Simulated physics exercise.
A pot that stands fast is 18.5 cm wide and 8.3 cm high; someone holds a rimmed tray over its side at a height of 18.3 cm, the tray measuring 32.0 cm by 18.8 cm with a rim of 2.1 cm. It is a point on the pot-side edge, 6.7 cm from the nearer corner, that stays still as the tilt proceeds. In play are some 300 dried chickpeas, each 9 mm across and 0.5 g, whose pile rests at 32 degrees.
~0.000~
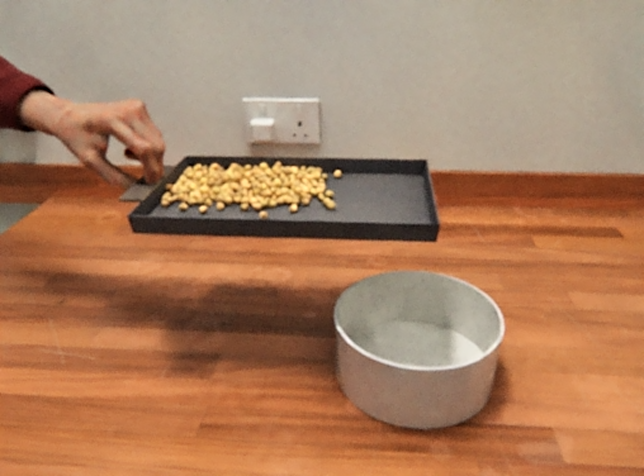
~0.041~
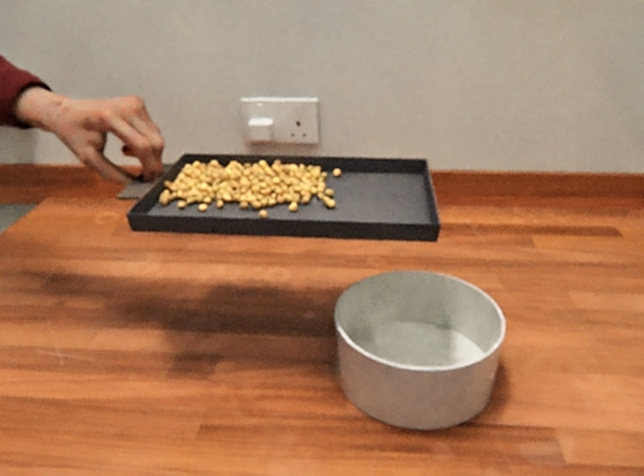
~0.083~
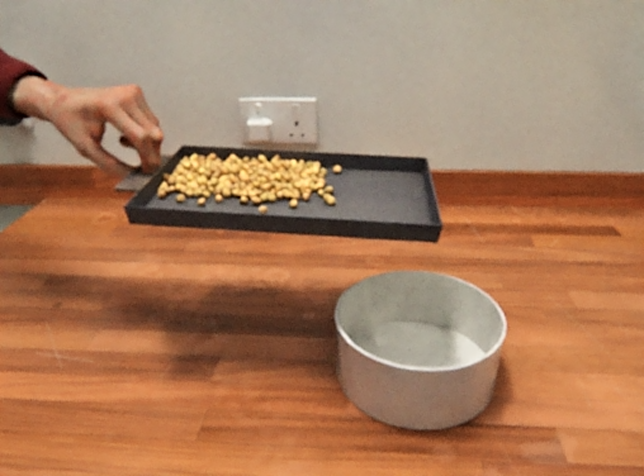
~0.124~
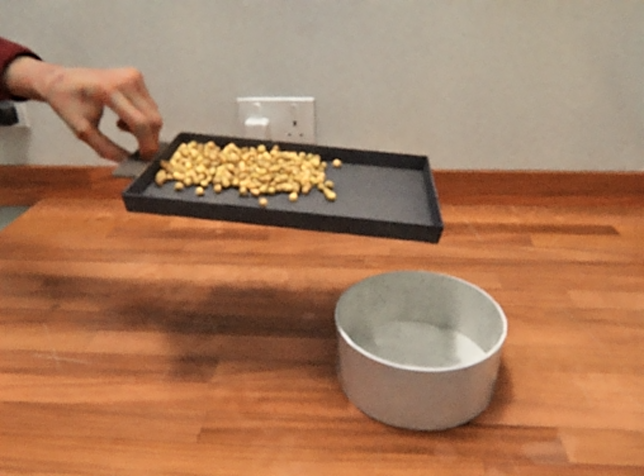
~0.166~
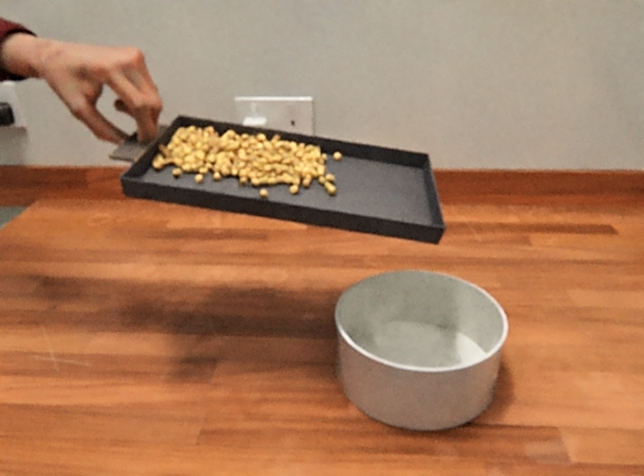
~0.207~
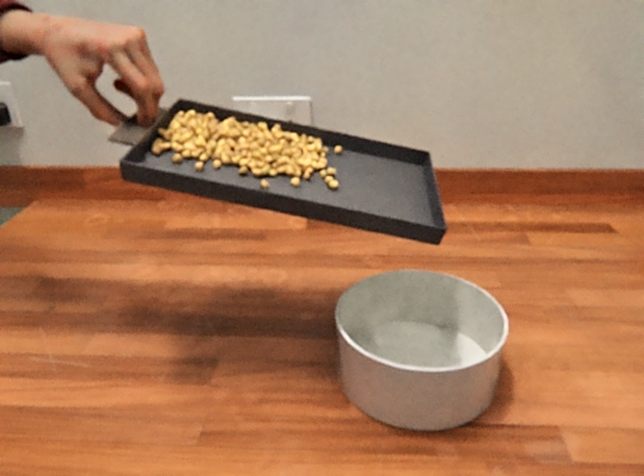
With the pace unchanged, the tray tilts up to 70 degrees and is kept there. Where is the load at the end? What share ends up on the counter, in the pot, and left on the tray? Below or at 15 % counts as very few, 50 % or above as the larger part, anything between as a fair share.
Counter - a fair share, pot - a fair share, tray - a fair share.
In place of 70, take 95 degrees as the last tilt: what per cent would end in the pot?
60 percent.
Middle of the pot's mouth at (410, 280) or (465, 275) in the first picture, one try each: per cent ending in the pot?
Try one: ~ 5 %; try two: ~ 15 %.
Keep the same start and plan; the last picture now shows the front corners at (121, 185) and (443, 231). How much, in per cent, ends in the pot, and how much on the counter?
Split: Pot = 40, counter = 5.
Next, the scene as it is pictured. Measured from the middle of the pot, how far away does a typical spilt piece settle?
About 24 cm from the centre.
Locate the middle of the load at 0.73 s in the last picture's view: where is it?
I'd put it close to (424, 186).
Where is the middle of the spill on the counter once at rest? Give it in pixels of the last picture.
(617, 400), roughly.
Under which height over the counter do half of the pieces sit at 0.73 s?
About 22 cm.
After 0.52 s, tilt 41 degrees; the tray holds 100 %, the pot 0 %.
After 0.73 s, tilt 60 degrees; the tray holds 100 %, the pot 0 %.
After 1.05 s, tilt 70 degrees; the tray holds 45 %, the pot 20 %.
At rest (1.9 s), counter 35 %, pot 25 %, tray 40 %.
